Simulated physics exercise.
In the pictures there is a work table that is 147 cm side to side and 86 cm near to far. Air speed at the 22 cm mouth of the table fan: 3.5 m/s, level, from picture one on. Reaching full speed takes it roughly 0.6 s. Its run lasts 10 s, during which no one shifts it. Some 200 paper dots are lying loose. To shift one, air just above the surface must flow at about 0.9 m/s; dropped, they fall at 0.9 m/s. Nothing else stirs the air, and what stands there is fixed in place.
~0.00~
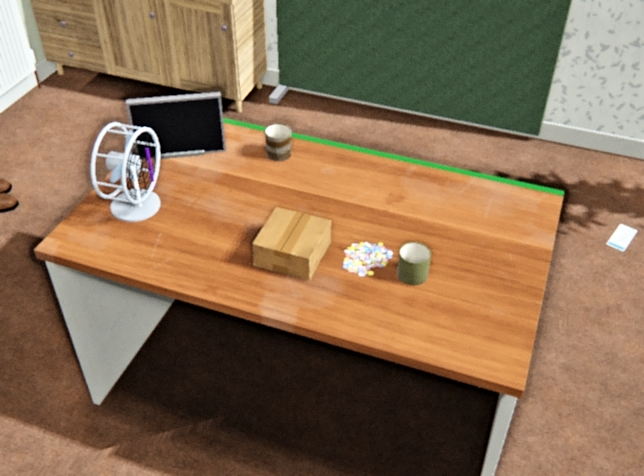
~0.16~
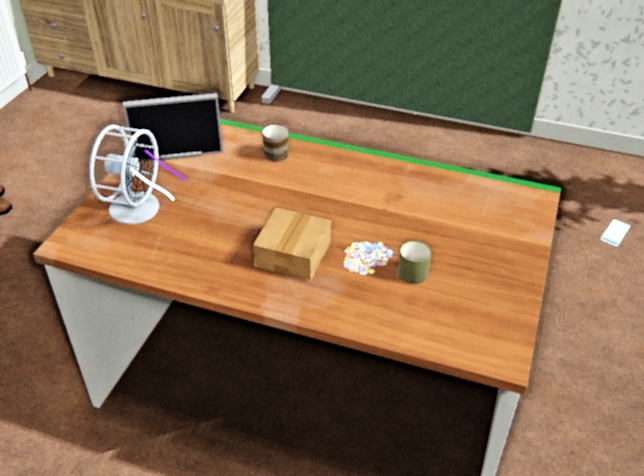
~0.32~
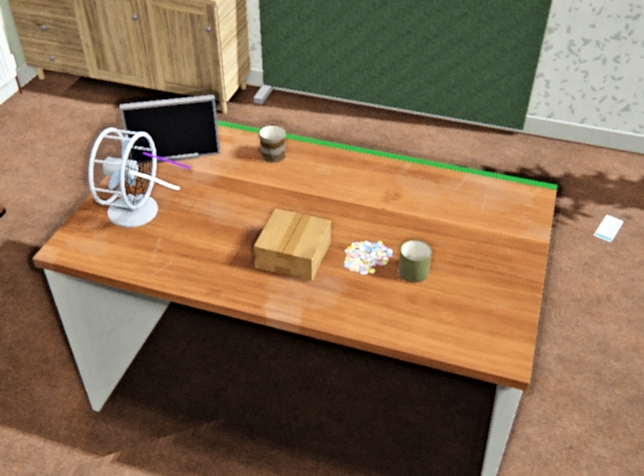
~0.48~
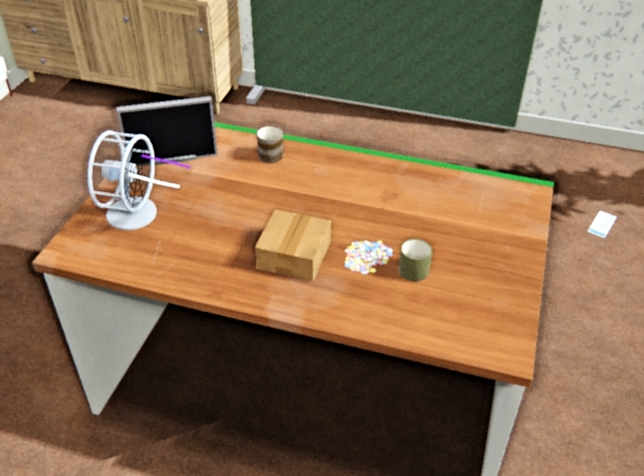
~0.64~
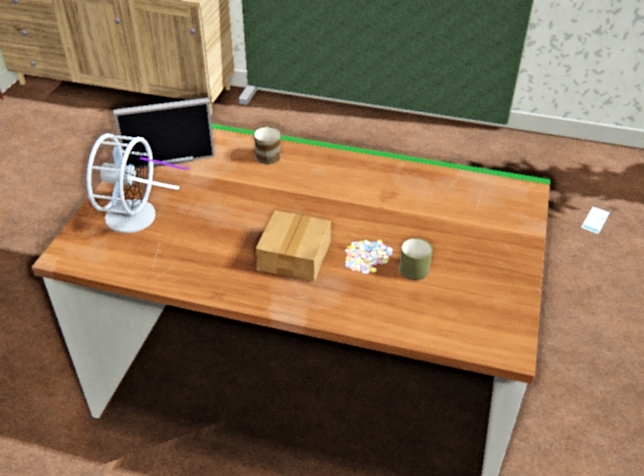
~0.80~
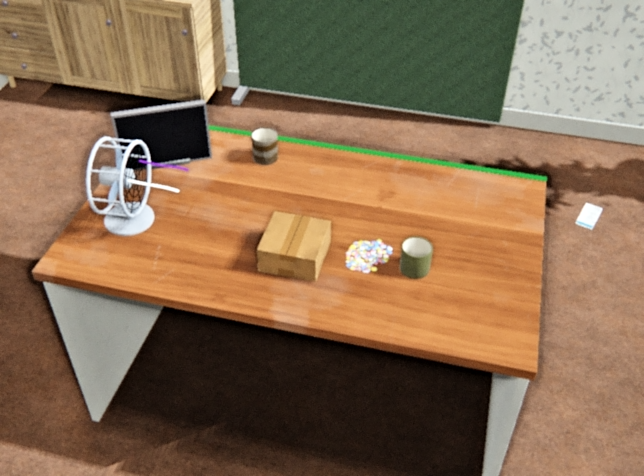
At the start, a white fan stands at the left of a wooden work table, with a screen, two mugs, a box and loose paper dots. Thin streamers at the fan lift and stretch out to the right, then stay extended as the view shifts slightly, while the dots remain still.
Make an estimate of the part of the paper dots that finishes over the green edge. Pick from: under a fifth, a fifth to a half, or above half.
Under a fifth.
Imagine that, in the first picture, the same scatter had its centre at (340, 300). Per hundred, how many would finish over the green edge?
That comes to some 0 in a hundred.
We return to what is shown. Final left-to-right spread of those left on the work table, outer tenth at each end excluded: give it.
About 10 cm.
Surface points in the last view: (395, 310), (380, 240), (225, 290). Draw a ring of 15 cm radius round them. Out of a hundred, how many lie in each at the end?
In order: About 0 %, then 40 %, then 0 %.
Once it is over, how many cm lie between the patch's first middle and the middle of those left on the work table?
About 10 centimetres.
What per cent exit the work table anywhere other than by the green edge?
The share comes to some 30 per cent.
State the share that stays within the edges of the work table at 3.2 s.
Estimate: Near 100 percent.
After 2.0 s, 0 % are over the green edge; the middle of those still in play is near (346, 258); 1 % have settled or left.
After 3.2 s, 0 % are over the green edge; the middle of those still in play is near (345, 252); 6 % have settled or left.
After 5.5 s, 0 % are over the green edge; the middle of those still in play is near (339, 250); 23 % have settled or left.
After 10.0 s, at the end, 0 % are over the green edge; the middle of those still in play is near (335, 248).
